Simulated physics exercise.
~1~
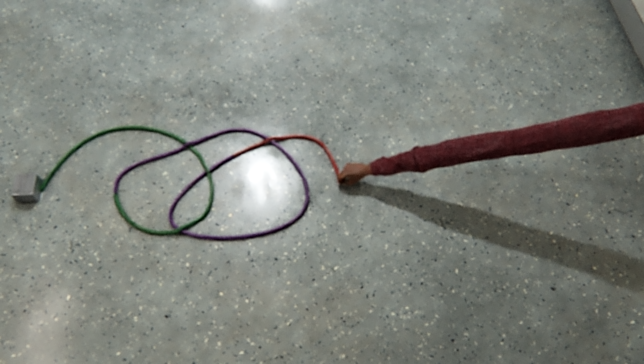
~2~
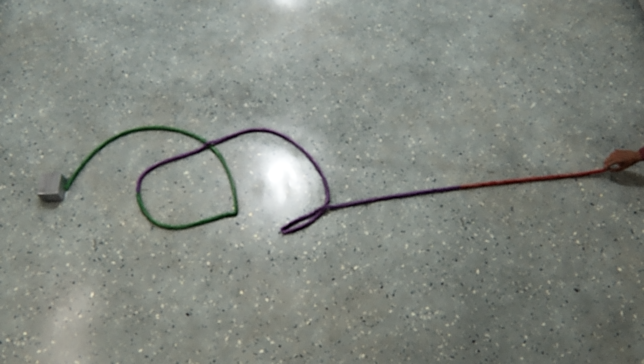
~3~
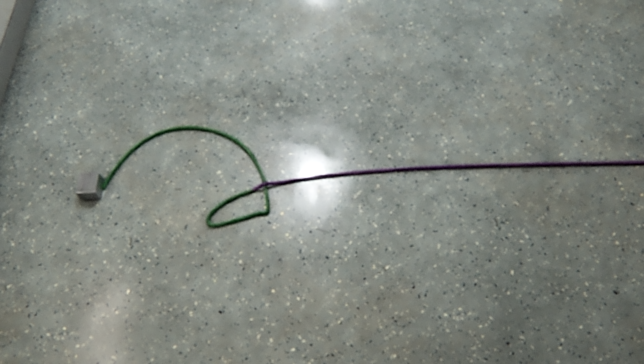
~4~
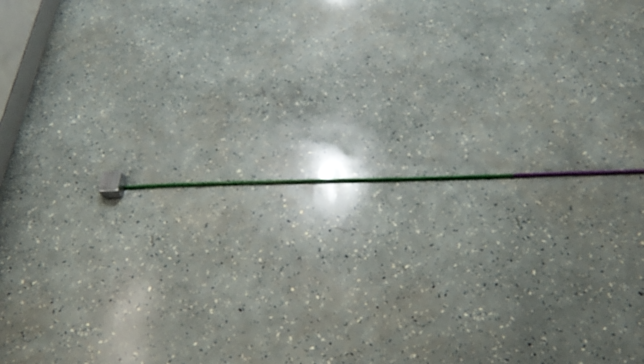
On a speckled hallway floor, a rope dyed green, purple and red lies in overlapping loops with its left end fixed, and a hand draws the right end away to the right. The loops shrink and open out until the rope lies straight, with no knot in view.
